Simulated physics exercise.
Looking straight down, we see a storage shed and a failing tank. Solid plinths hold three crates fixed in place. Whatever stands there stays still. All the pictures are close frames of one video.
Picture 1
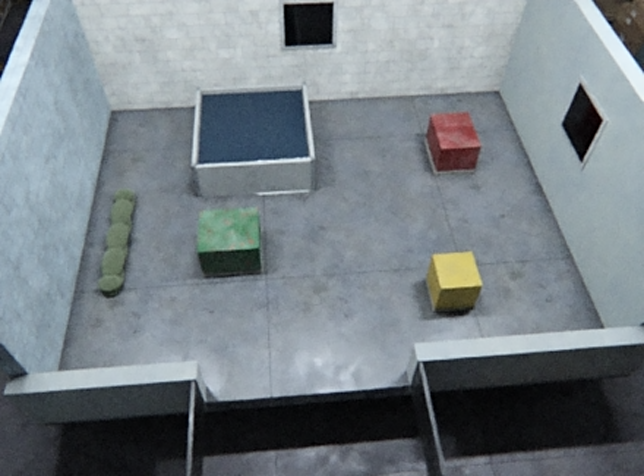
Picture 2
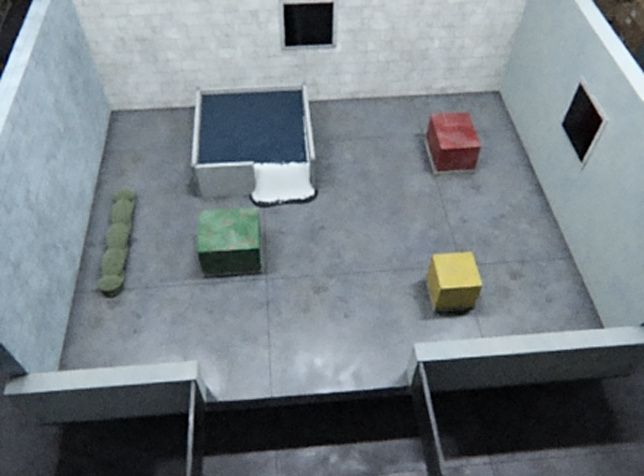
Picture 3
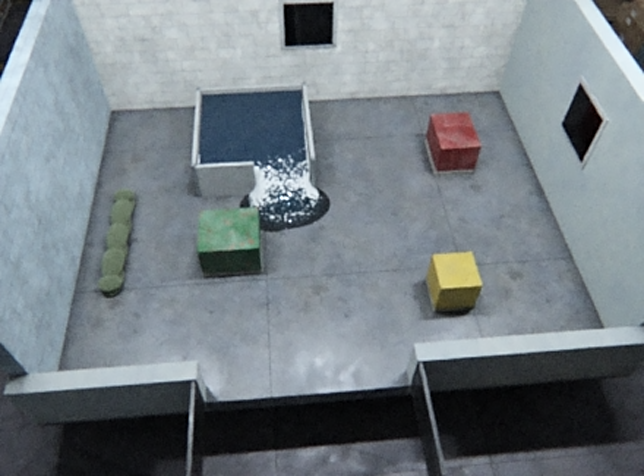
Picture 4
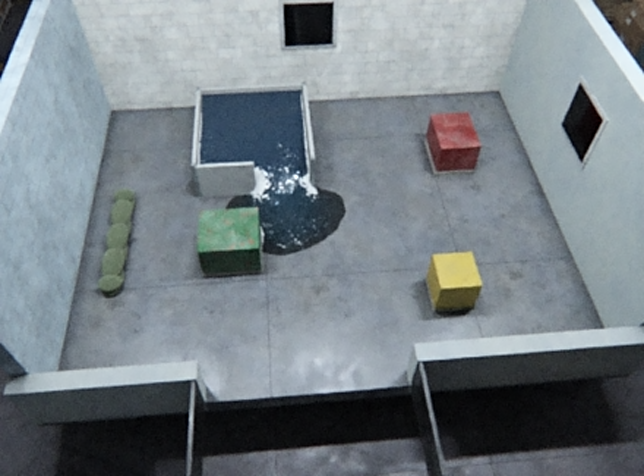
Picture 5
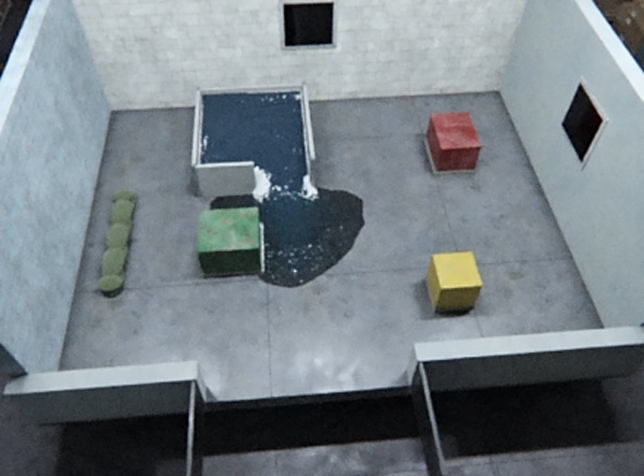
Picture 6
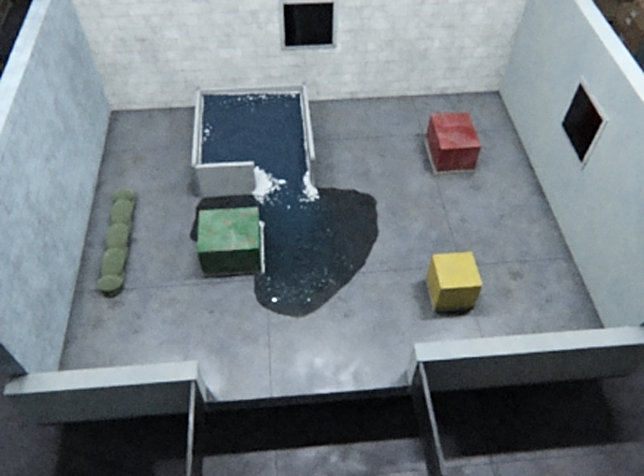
In a walled storage shed seen from above, part of a tank's front wall opens and water pours out, spreading across the grey floor past the green block, while the red and yellow blocks stay still and dry.
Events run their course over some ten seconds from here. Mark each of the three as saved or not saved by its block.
Red crate - saved; yellow crate - not saved; green crate - not saved.
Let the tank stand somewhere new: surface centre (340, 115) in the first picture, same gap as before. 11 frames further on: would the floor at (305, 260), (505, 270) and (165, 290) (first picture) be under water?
The first spot is inundated, the second inundated, and the third not reached.
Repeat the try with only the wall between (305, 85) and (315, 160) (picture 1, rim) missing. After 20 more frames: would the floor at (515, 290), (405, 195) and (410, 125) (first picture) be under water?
Spot one inundated, spot two inundated, spot three inundated.
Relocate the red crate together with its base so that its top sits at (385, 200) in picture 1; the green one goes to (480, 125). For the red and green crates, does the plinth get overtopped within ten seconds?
Outcome - red crate is flooded, green crate is not reached.
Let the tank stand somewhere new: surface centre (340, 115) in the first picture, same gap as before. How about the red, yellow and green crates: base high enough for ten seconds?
Here the red crate avoids the flood, the yellow crate gets swamped, and likewise the green crate avoids the flood.
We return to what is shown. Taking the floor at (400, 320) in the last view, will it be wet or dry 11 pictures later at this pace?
Lab note: Spot reads soaked.
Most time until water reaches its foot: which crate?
Coming in last, the red crate.
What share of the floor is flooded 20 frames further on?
Around 45 percent.
A moment on, water covers 25 % of the floor; the red crate not reached, the yellow crate water round its plinth, the green crate water round its plinth.
Next, water covers 35 % of the floor; the red crate not reached, the yellow crate water round its plinth, the green crate water round its plinth.
Then, water covers 45 % of the floor; the red crate not reached, the yellow crate water round its plinth, the green crate water round its plinth.
Later, water covers 55 % of the floor; the red crate water round its plinth, the yellow crate water round its plinth, the green crate water round its plinth.
In the end, water covers 75 % of the floor; the red crate stayed above the water, the yellow crate was topped, the green crate was topped.
